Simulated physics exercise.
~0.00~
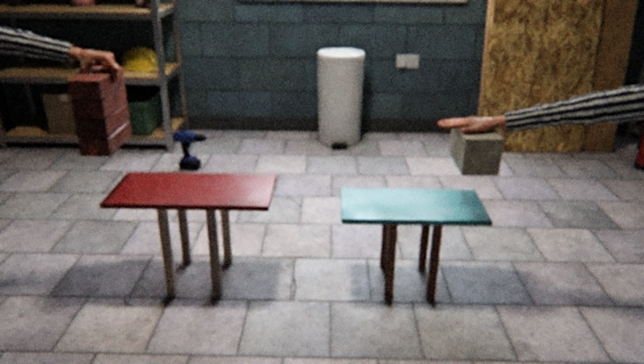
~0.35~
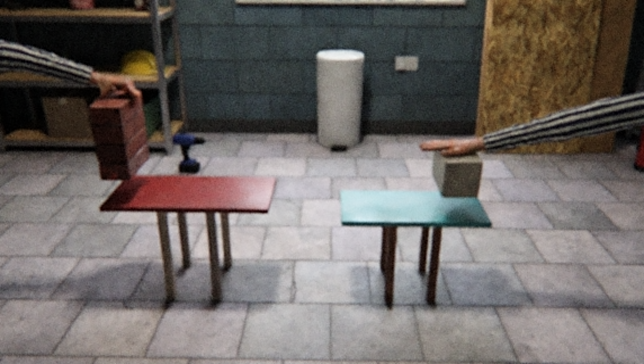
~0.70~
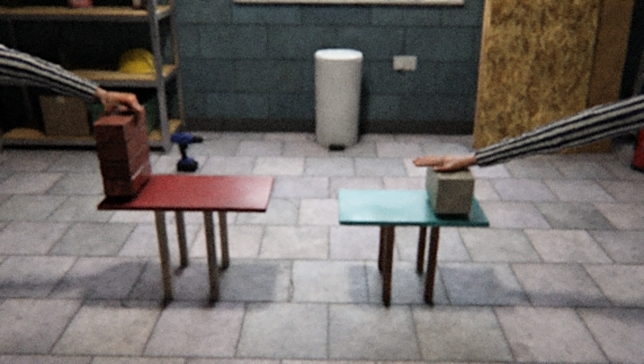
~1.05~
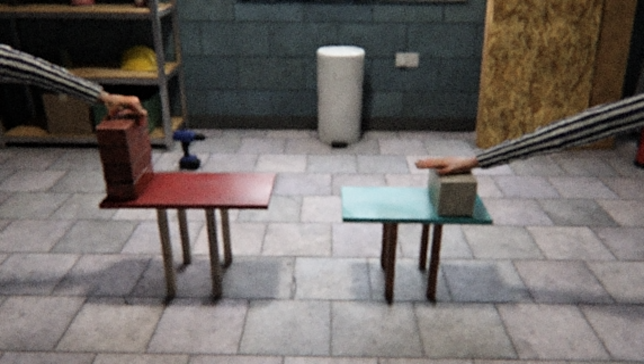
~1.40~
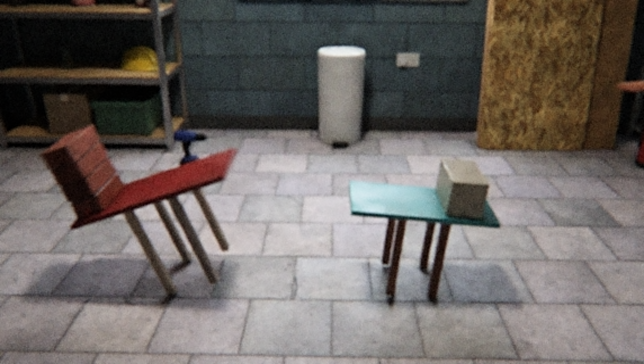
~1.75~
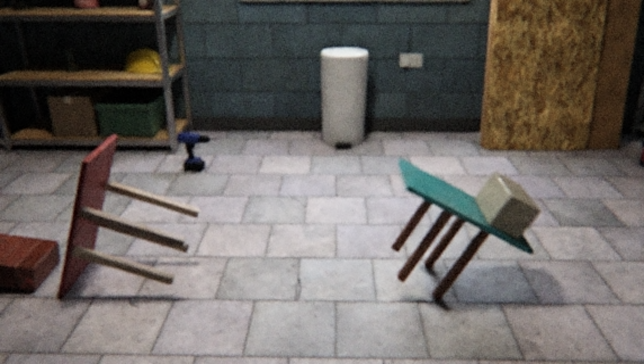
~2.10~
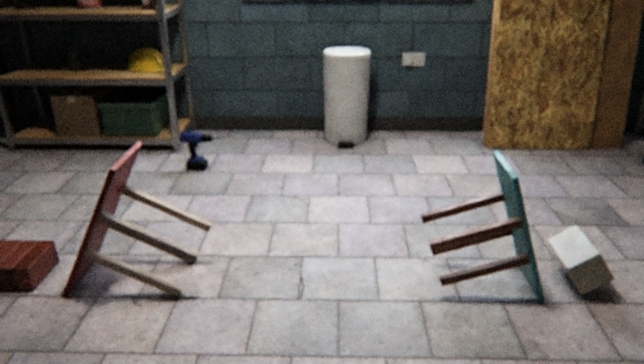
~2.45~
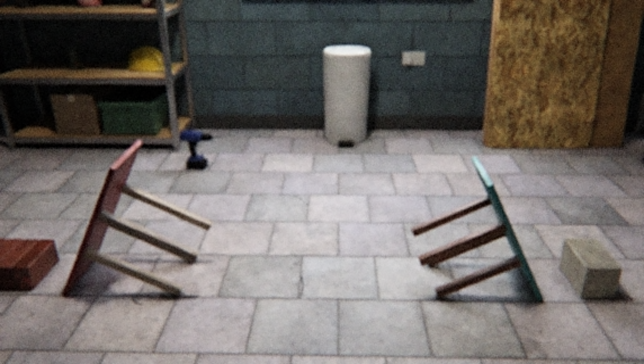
Two hands in striped sleeves lower a stack of red bricks at left and a pale grey block at right toward two small tables, seen from the front in a tiled workshop with shelves, a white bin and a wooden board behind. The bricks settle on the left end of the red table, and the block rests near the right end of the turquoise one. Once the hands withdraw, the red table tips left, spilling its bricks. The turquoise table follows, toppling right and dropping its block. Both tables end on their sides, legs pointing inward, with the loads on the floor beyond them.
